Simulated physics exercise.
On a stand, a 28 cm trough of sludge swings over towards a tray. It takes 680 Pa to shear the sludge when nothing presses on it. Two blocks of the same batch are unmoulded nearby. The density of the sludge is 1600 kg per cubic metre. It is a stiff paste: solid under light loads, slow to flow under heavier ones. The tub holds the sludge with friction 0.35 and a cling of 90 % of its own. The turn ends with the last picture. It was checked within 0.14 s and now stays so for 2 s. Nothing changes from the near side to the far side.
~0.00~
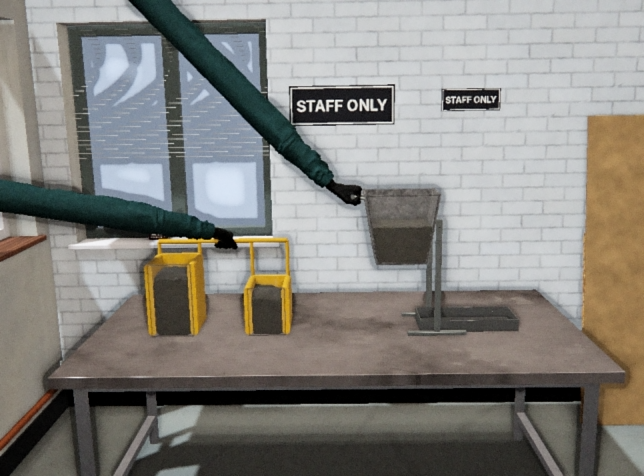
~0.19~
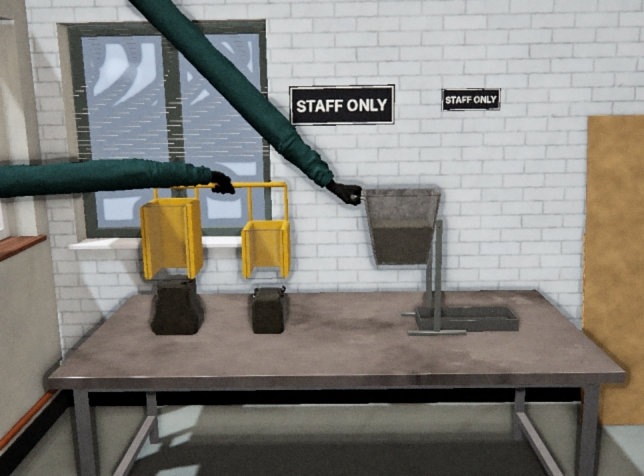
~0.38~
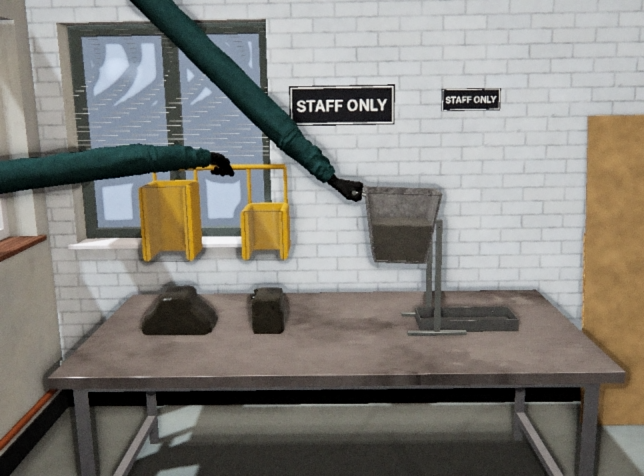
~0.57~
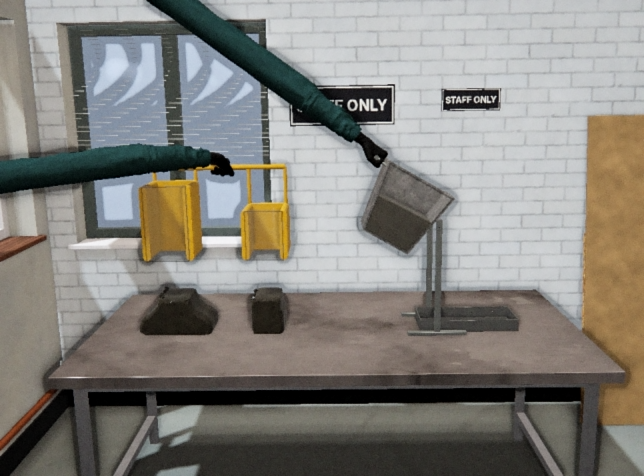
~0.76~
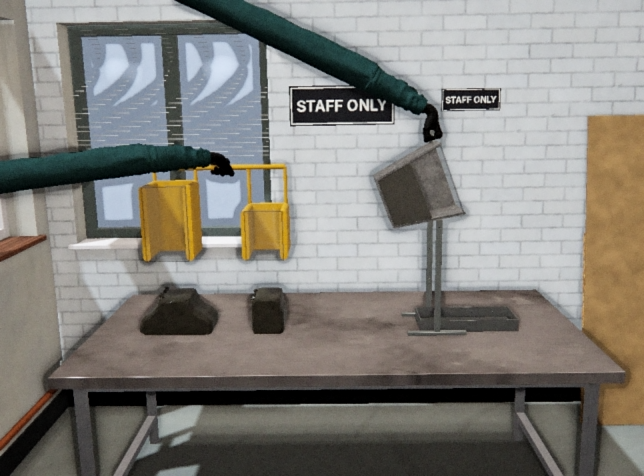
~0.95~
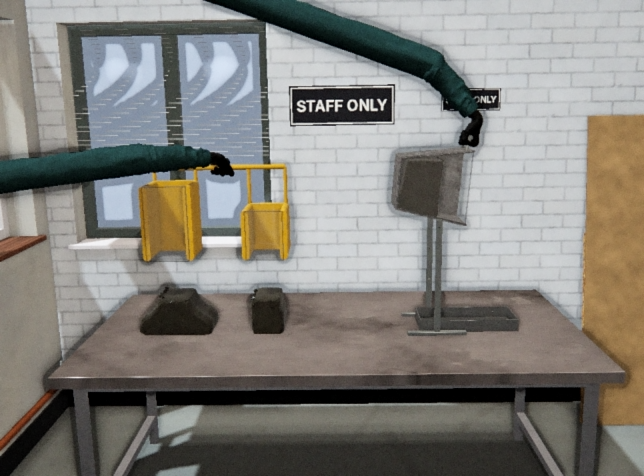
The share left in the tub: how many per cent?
About 59 %.
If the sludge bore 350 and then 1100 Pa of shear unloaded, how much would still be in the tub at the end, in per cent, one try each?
In that order: 40 %, 100 %.
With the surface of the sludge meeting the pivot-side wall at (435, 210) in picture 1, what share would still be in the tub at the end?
Then about 40 %.
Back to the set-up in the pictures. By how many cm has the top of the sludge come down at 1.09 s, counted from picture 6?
Roughly 4 cm.
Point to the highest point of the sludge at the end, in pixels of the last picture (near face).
Around (419, 194).
After 1.09 s, the tub is at 95 degrees and holds 100 %.
After 1.26 s, the tub is at 95 degrees and holds 84 %.
After 1.43 s, the tub is at 95 degrees and holds 62 %.
After 1.60 s, the tub is at 95 degrees and holds 59 %.
After 2.95 s, at the end, the tub is at 95 degrees and holds 59 %.
